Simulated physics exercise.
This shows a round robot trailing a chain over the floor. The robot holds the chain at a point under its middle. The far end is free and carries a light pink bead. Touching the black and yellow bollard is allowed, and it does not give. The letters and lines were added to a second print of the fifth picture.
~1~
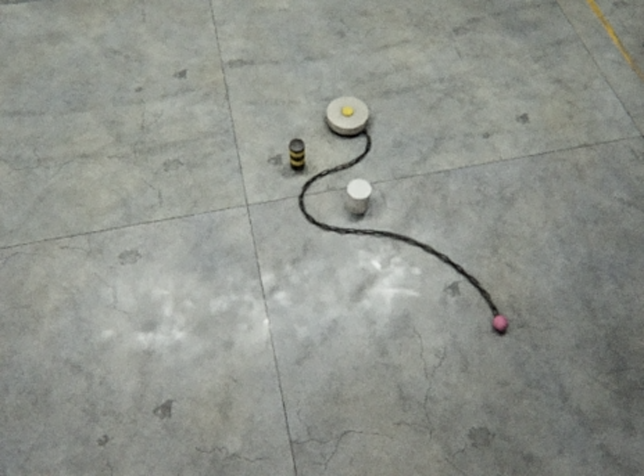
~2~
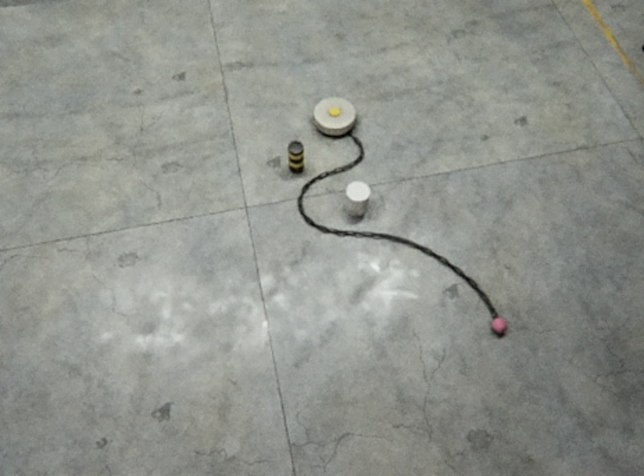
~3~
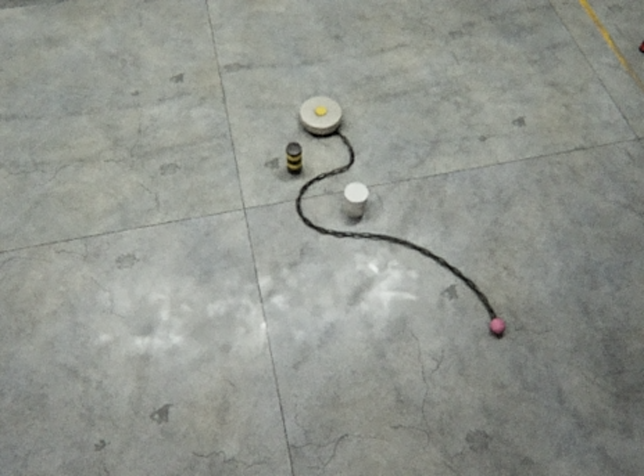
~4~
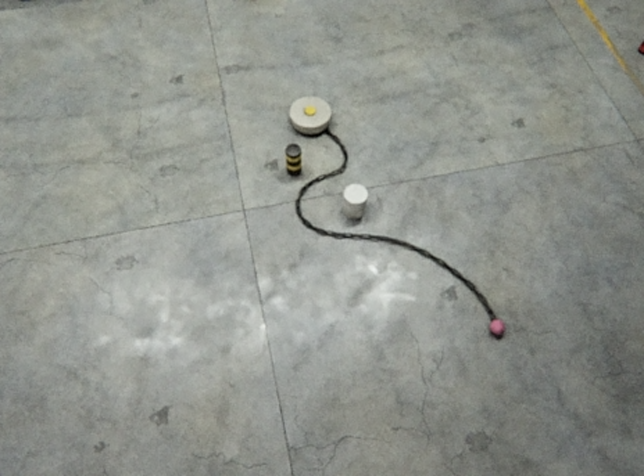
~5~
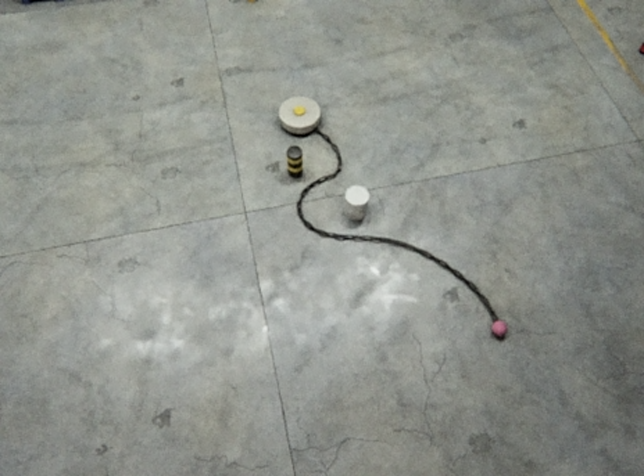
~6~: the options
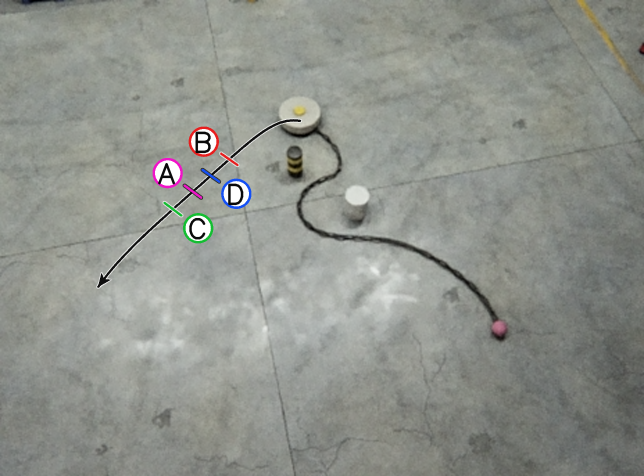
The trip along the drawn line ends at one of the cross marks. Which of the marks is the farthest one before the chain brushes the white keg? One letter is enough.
Mark A.
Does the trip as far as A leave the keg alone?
Yes.
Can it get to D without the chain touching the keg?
Yes.
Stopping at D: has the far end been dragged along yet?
No.
On the marked copy, A at (193, 192); B at (229, 159); C at (173, 209); D at (211, 176); the route from (300, 121) via (199, 186) to (98, 287).
Following A. Soon after the start, robot (258, 130), middle of the chain (331, 236), free end (500, 328).
Later, robot (222, 160), middle of the chain (331, 236), free end (500, 328).
In the end, robot (191, 187), middle of the chain (335, 227), free end (500, 328); only the bollard has been touched, if anything.
As for the rest, B is safe but short; C brings the chain against the keg; D is safe but short.
